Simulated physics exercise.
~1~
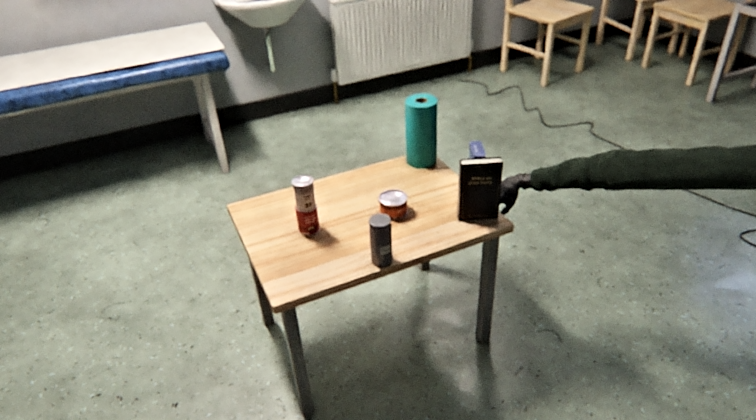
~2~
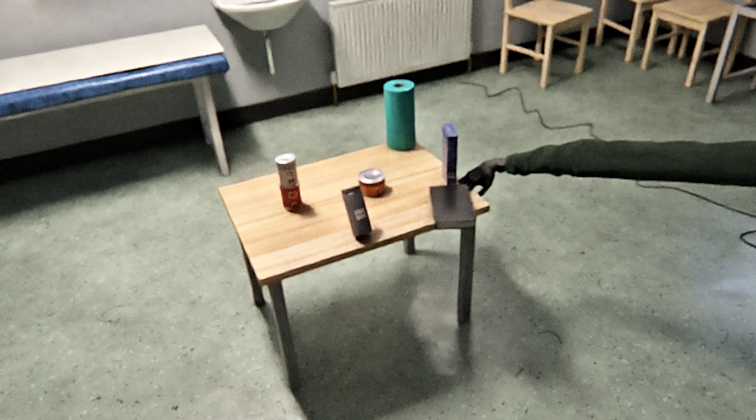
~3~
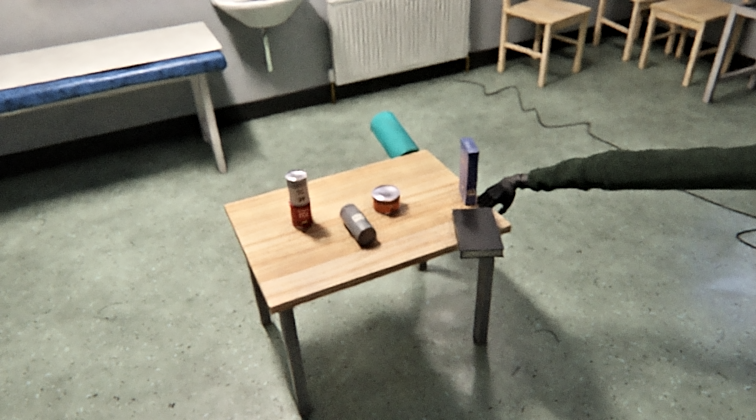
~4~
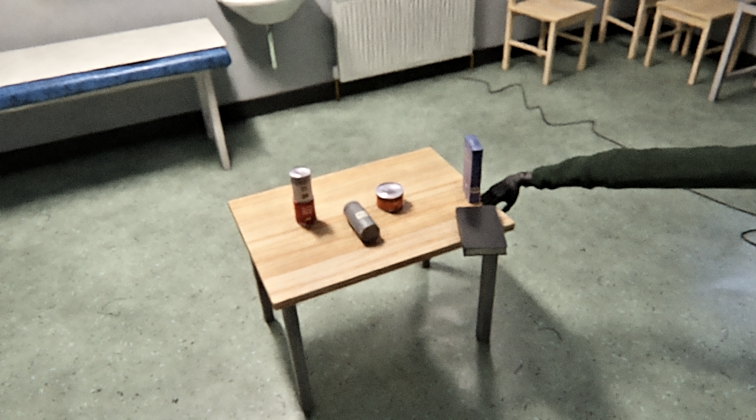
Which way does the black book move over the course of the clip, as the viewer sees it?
The black book moves down in the view, going from standing upright to lying on its side at the table's edge.
